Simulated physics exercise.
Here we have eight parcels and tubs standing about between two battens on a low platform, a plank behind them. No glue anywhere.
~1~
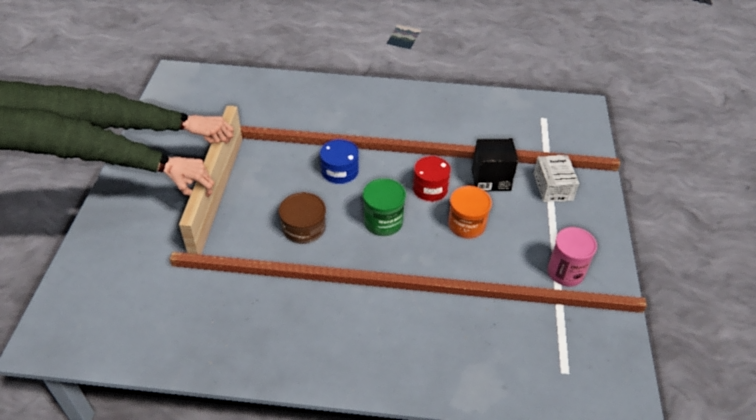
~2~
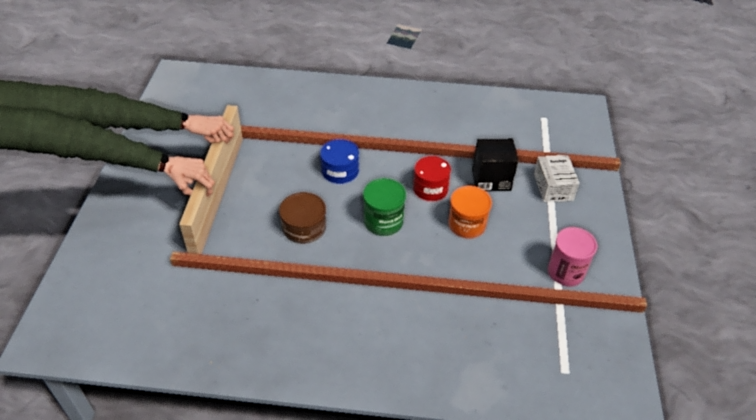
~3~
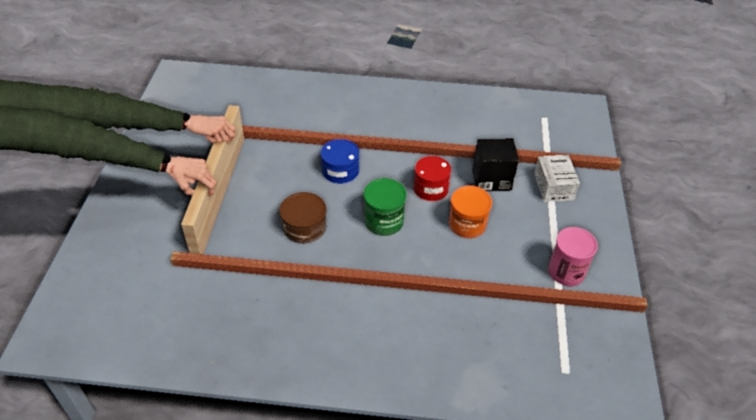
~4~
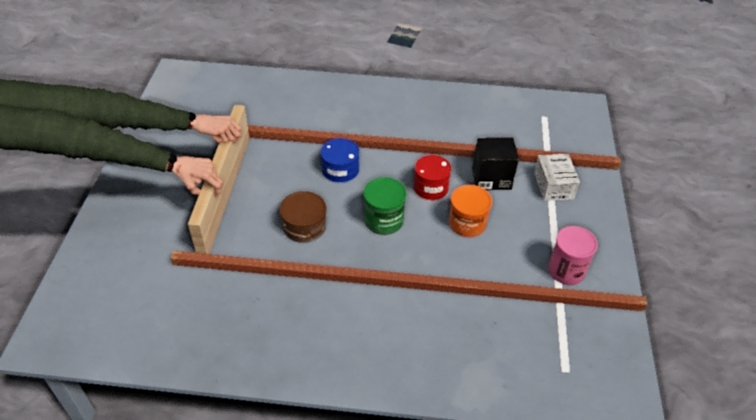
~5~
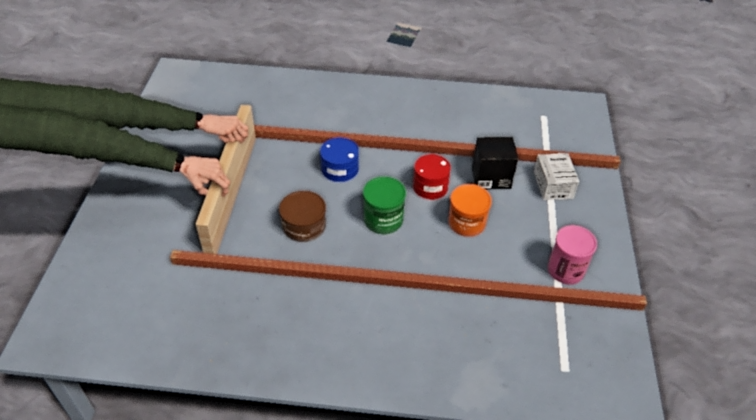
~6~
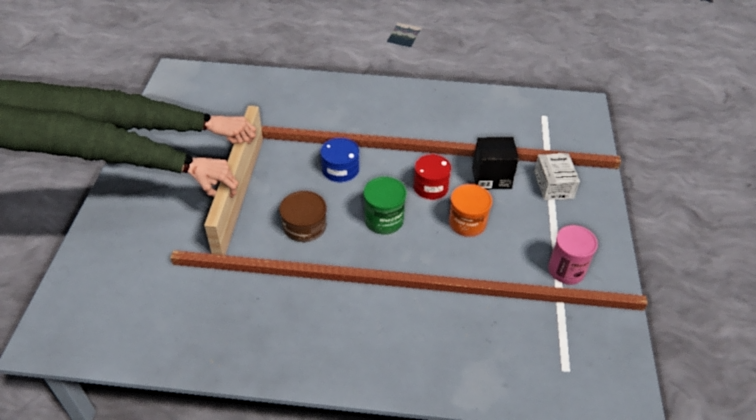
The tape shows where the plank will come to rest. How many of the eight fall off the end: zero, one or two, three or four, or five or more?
The number that fall off is one or two.
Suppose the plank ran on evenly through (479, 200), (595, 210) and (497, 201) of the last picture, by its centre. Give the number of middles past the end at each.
The counts: 0, 5 and 0.
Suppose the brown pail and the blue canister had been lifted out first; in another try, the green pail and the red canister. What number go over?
It would be 0 and 1.
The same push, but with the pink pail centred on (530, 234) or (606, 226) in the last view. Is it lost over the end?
In that order, it holds on; comes down.
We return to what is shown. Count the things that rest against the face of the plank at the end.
In contact: 3.
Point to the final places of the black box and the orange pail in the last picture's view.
First (609, 168), then (619, 227).
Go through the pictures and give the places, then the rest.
In the first picture, pink pail (571, 258); white box (556, 179); black box (494, 165); plank (214, 178); tape (553, 225).
In the second picture, white box (556, 178); red canister (432, 179).
In the third picture, black box (495, 165); orange pail (470, 213).
In the fourth picture, pink pail (572, 257); plank (222, 177).
In the fifth picture, white box (556, 177); brown pail (303, 216).
In the sixth picture, pink pail (572, 256); white box (556, 176); black box (495, 163); plank (237, 178); tape (554, 223).
Soon after, none off yet; pink pail at rest near (572, 256); white box at rest near (556, 176); black box at rest near (495, 163).
After that, none off yet; pink pail at rest near (572, 256); white box at rest near (556, 176); black box displaced a little near (502, 163).
And then, none off yet; pink pail at rest near (572, 256); white box displaced about its own width near (581, 174); black box displaced about its own width near (551, 164).
In the end, the number that fall off is one or two; gone, white box.
